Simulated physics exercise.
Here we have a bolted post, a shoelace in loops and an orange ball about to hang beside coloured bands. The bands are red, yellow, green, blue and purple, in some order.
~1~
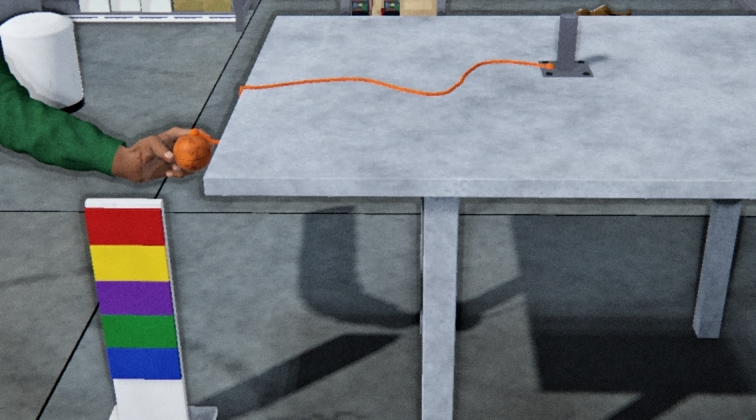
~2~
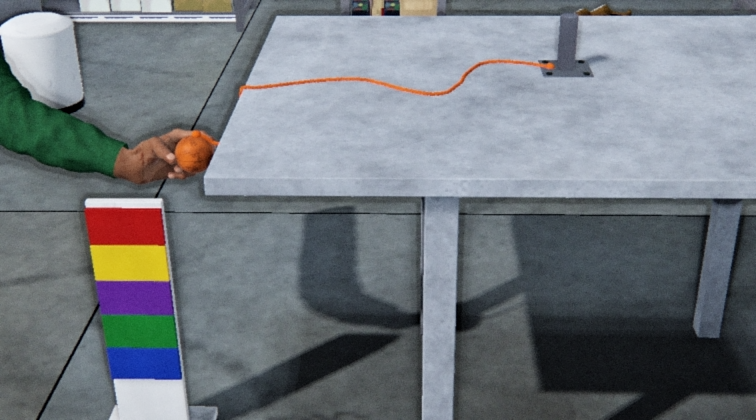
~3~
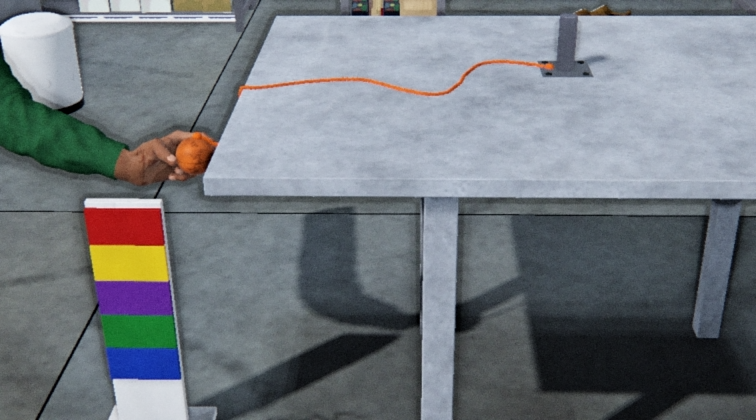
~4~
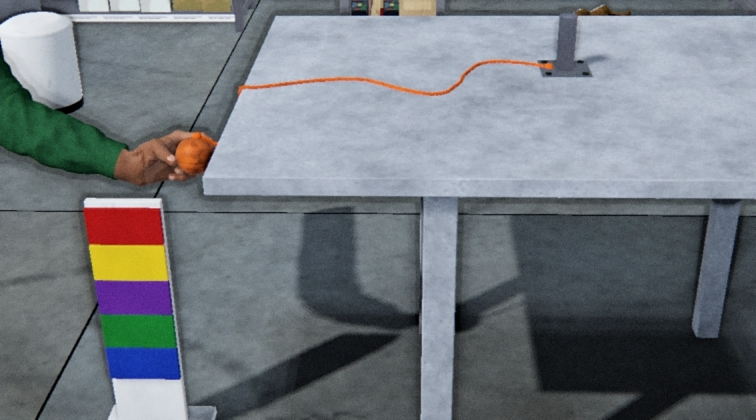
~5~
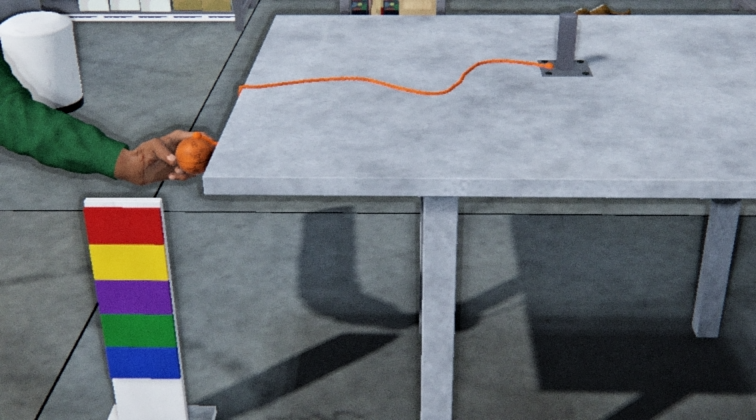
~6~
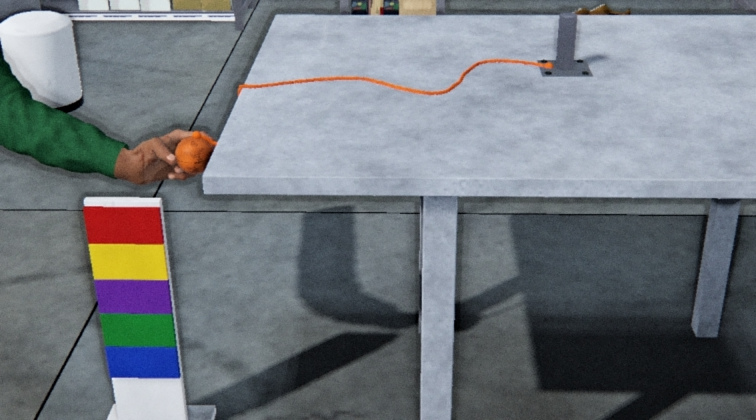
An orange ball, held in the fingertips of a green-sleeved hand at the left, shifts very slightly at the start and then stays practically still beside the table's edge. A wavy orange shoelace lies across the grey tabletop to a dark metal post, above an upright board banded red, yellow, purple, green and blue. The steady view looks down on a grey-floored room, where nothing else noticeably moves.
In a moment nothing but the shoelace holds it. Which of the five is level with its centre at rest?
Its centre hangs level with the yellow band.
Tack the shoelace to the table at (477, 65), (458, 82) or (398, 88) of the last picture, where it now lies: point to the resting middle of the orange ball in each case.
In that order: (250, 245), (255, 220) and (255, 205).
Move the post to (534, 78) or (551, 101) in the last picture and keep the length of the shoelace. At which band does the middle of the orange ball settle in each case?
In that order: Purple; purple.
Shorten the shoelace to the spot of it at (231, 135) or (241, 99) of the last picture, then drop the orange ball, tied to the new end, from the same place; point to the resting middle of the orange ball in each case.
The places are (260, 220) and (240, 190).
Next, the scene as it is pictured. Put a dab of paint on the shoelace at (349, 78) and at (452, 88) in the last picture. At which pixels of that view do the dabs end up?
About (276, 84), and the other about (396, 77).
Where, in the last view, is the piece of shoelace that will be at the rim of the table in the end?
The one at (314, 80).
Soon after, ball near (225, 244); level with yellow.
Then, ball near (291, 250); level with yellow.
Further on, ball near (246, 257); level with yellow.
At rest, ball near (248, 255); level with yellow. Its middle rests at the yellow band.
